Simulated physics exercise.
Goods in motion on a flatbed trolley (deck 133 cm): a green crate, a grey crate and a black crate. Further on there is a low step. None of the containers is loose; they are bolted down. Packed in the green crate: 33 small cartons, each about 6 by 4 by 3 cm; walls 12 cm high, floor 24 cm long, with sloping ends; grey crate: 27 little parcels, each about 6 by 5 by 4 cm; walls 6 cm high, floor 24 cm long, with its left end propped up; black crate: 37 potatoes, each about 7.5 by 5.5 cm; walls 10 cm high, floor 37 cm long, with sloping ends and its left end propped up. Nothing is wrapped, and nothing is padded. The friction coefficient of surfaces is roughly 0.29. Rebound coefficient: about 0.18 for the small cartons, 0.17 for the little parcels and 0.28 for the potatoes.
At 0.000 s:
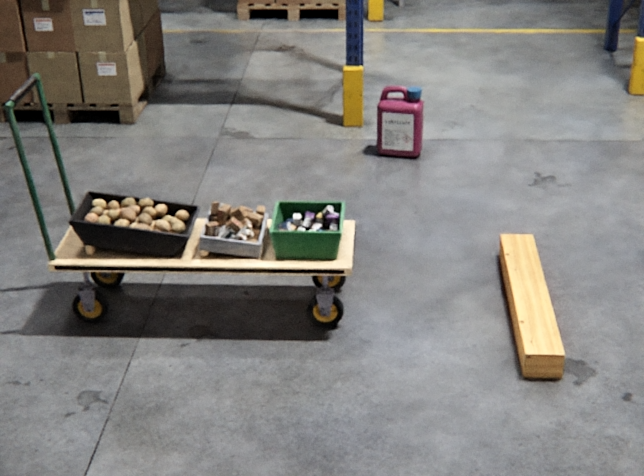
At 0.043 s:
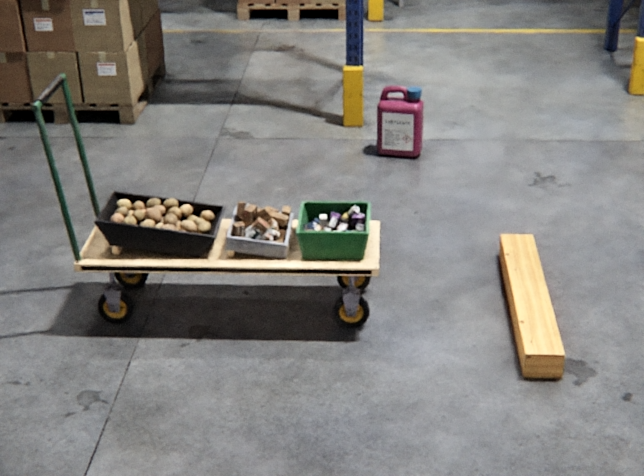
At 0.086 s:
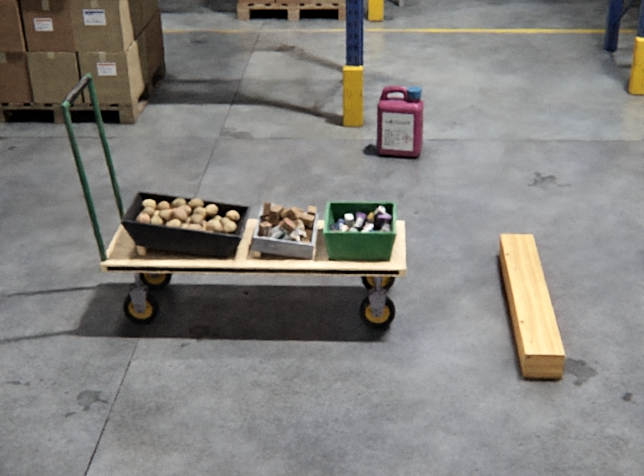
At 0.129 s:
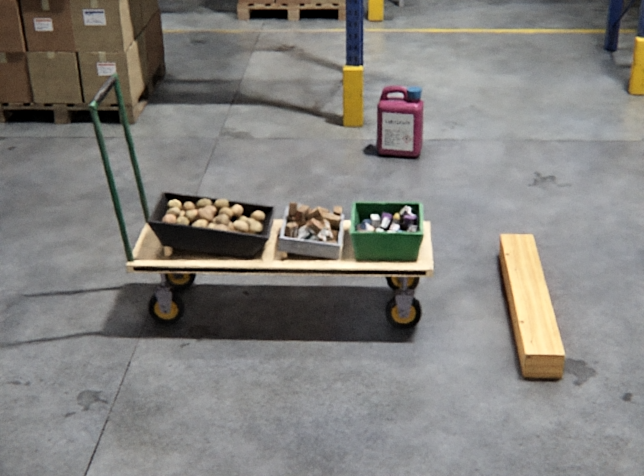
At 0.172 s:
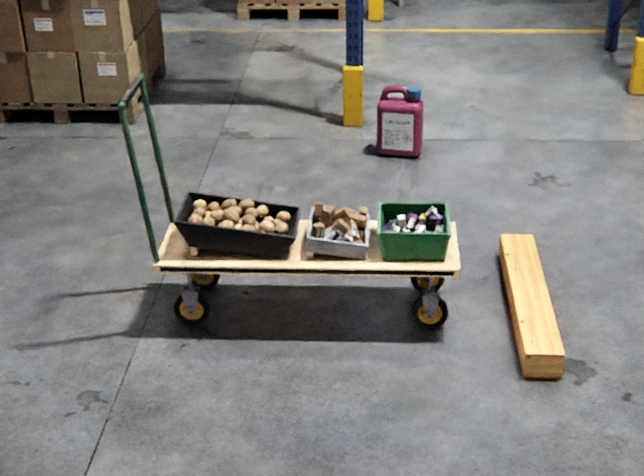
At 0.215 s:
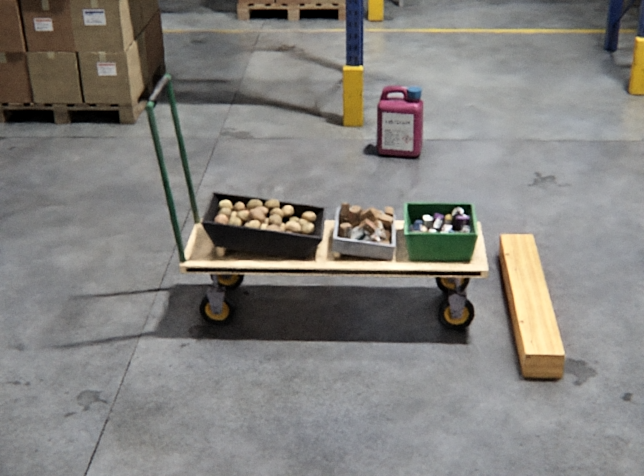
Warehouse floor, a flatbed trolley carrying black, grey and green crates of small goods rolling rightward toward a low wooden beam.
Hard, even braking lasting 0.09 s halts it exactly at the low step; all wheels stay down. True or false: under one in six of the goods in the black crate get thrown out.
False, over one in six are thrown out.
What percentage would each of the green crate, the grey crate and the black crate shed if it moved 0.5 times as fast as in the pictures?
In that case the green crate sheds 0 per cent, the grey crate 20 per cent and the black crate 0 per cent.
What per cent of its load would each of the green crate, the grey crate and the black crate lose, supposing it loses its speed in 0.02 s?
Green crate 10 %, grey crate 50 %, black crate 40 %.
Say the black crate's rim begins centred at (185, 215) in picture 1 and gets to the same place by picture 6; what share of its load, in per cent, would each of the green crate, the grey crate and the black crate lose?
Then green crate 0, grey crate 20, black crate 10 per cent.
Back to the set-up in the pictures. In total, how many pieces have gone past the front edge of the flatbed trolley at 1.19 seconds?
Some 3 pieces.
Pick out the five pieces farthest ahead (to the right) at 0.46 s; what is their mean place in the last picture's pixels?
Around (508, 218) in pixels.
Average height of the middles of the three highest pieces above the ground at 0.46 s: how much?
Some 58 cm up.
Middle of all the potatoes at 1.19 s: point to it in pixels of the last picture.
Centred roughly at (342, 228).
After 0.24 s, braking starts.
After 0.34 s, the green crate has all 33, the grey crate is down by 3 of 27 and the black crate has all 37.
After 0.46 s, the green crate has all 33, the grey crate is down by 7 of 27 and the black crate is down by 7 of 37.
After 0.69 s, the green crate is down by 2 of 33, the grey crate is down by 10 of 27 and the black crate is down by 11 of 37.
Final count (at 1.19 s), the green crate is down by 2 of 33, the grey crate is down by 10 of 27 and the black crate is down by 11 of 37. Asked share, 11 of 37, 30 per cent.
